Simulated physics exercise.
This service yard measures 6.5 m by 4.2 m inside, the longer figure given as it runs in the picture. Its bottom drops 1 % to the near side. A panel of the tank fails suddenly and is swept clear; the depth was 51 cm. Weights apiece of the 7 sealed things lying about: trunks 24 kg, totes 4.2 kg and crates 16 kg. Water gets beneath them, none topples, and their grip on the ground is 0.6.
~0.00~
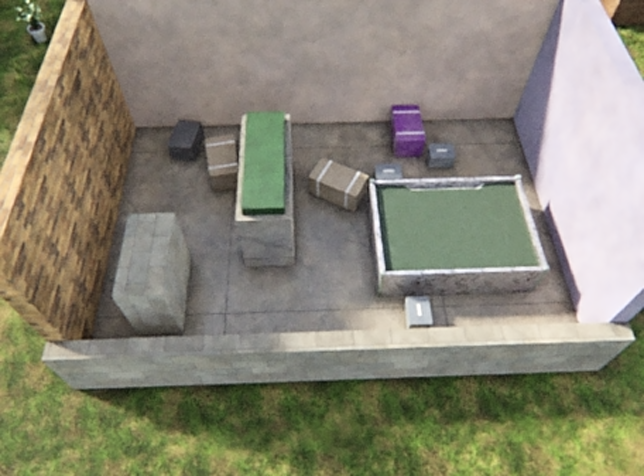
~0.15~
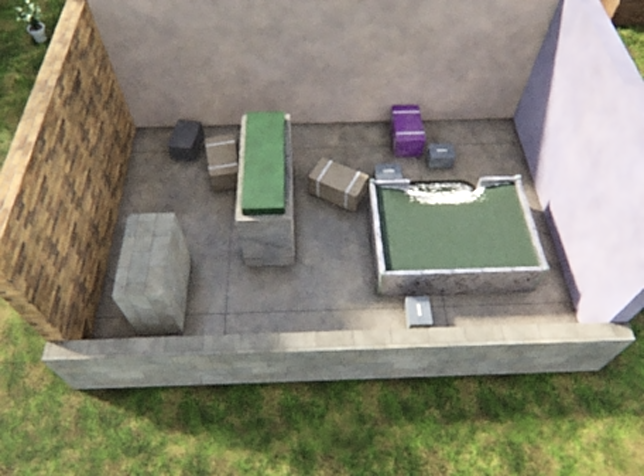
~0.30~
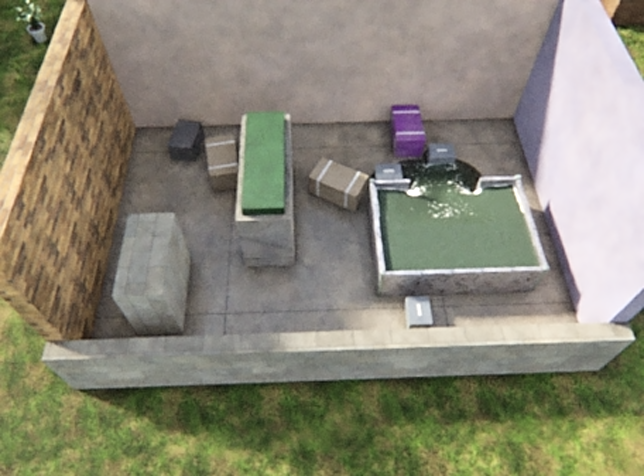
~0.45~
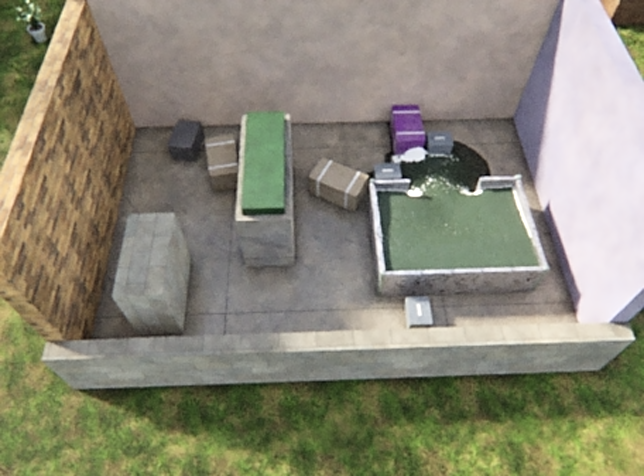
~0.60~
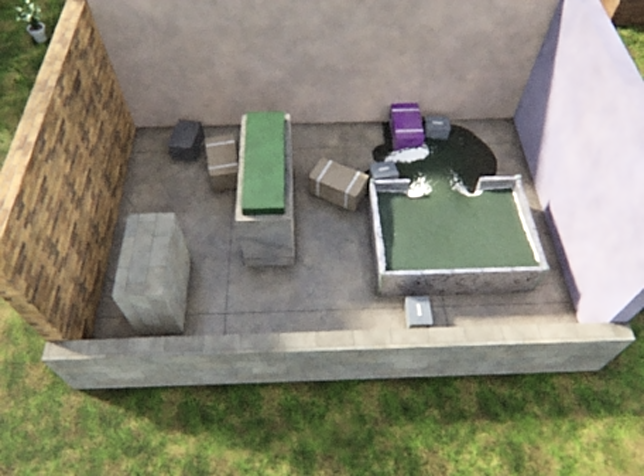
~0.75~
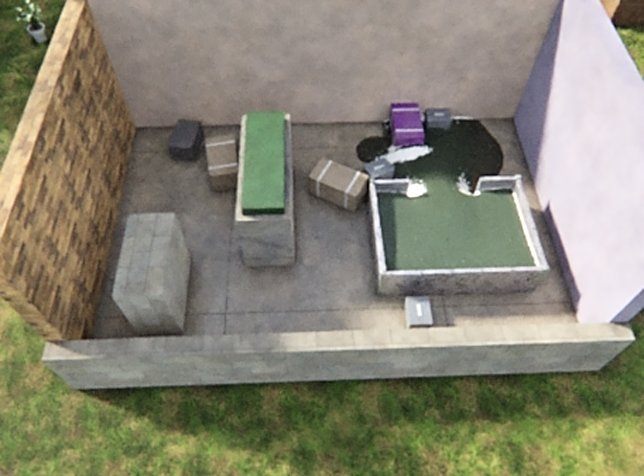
Dark green water in a low, pale-walled tank at the right of a walled yard breaks through a gap in the tank's far side, churning white. It spreads over the paving behind in a widening dark pool, surrounding a purple trunk and nudging small grey boxes beside it slightly.
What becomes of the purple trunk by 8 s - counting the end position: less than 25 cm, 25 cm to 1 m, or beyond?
Purple trunk gets carried off.
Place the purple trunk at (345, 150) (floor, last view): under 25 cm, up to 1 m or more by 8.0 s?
It is nudged along.
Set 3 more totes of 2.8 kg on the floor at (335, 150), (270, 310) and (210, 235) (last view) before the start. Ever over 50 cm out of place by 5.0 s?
In that order: Past it, under, under.
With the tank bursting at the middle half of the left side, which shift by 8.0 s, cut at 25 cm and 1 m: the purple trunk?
Then the purple trunk moves a short way.
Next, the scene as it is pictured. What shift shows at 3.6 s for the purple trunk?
About 250 cm.
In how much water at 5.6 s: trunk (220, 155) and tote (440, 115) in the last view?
About 5 and 8 cm.
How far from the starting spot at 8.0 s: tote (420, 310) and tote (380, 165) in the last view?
In turn: 300 cm, 140 cm.
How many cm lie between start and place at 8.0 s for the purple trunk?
About 450 cm.
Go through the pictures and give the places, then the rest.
The purple trunk at (408, 122) rests on the ground; 3.1 m2 under water; 0 of 7 have shifted, in the first picture.
The purple trunk at (408, 122), on the bottom; 3.6 m2 under water; 0 of 7 have shifted, in the second picture.
The purple trunk at (408, 122) rests on the ground; 4.2 m2 under water; 0 of 7 have shifted, in the third picture.
The purple trunk at (408, 122), on the bottom; 4.7 m2 under water; 1 of 7 have shifted, in the fourth picture.
The purple trunk at (408, 120) rests on the ground, 5 cm from its start; 5.4 m2 under water; 3 of 7 have shifted, in the fifth picture.
The purple trunk at (408, 120), on the bottom, 5 cm from its start; 6.2 m2 under water; 3 of 7 have shifted, in the sixth picture.
After 1.6 s the purple trunk is near (399, 117), 0.2 m from its start, afloat; 2 afloat.
After 3.6 s the purple trunk is near (263, 136), 2.4 m from its start, aground; 1 afloat.
After 5.6 s the purple trunk is near (164, 128), 4.0 m from its start, afloat; 4 afloat.
After 8.0 s the purple trunk is near (128, 194), 4.5 m from its start, afloat; 4 afloat.
